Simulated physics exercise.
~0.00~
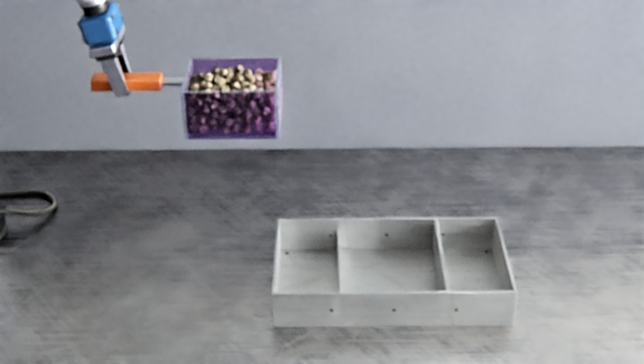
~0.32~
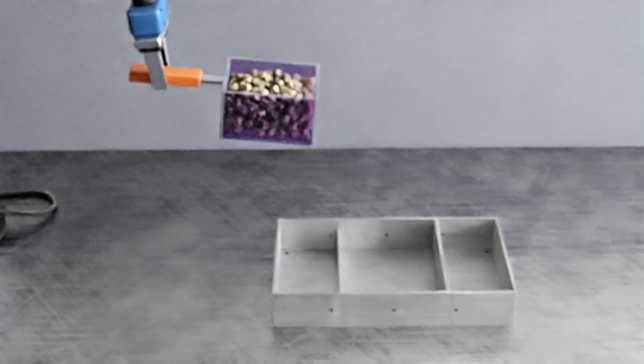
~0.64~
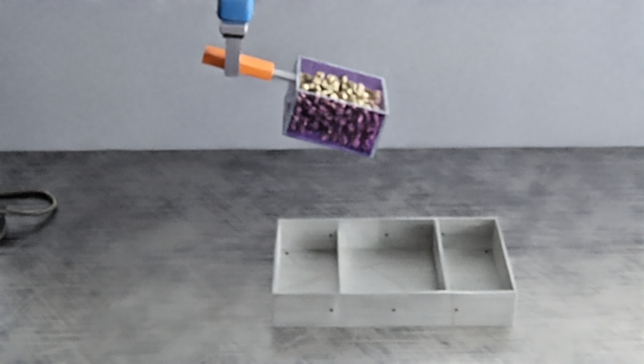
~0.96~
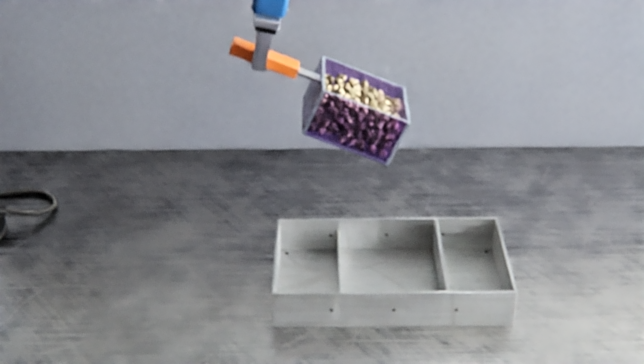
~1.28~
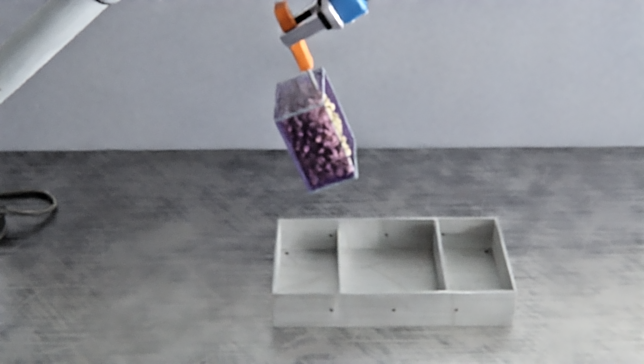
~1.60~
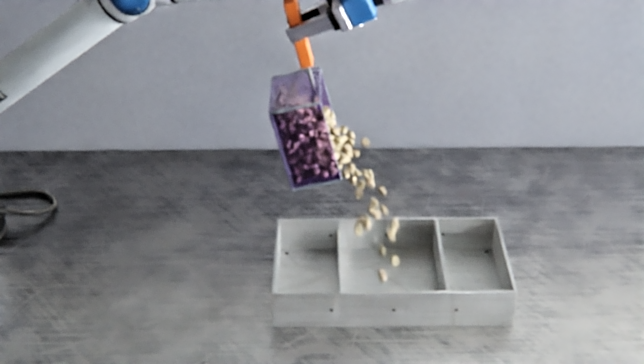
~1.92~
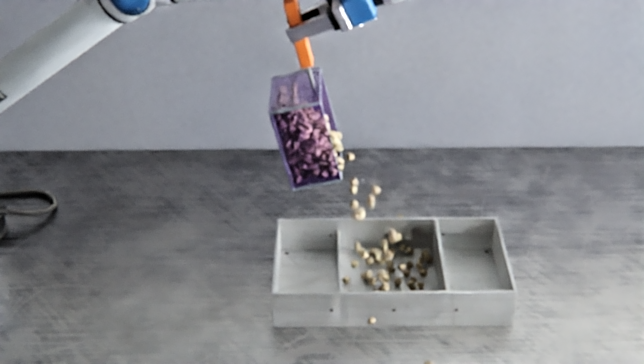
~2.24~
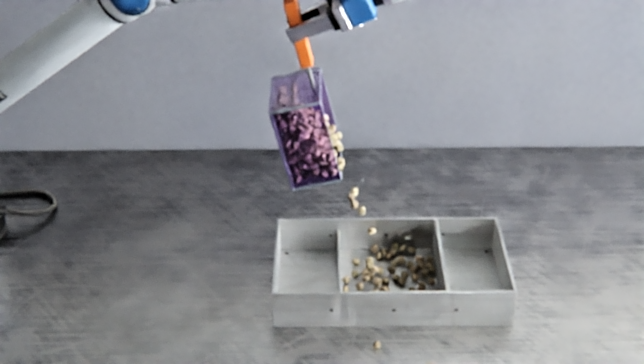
A robot arm with a blue joint grips the orange handle of a clear, purple-tinted box filled with small pale and purple pebbles, seen from a fixed view facing a grey table and plain wall. Below stands an open grey crate split into three parts, with a dark cable at the left. The arm carries the box right, tipping it gradually, then swings it steeply downward above the crate. Pale pebbles spill out in a stream and gather in the middle part. The box stops, still steeply tilted and mostly full, as the stream thins to a few falling pebbles.
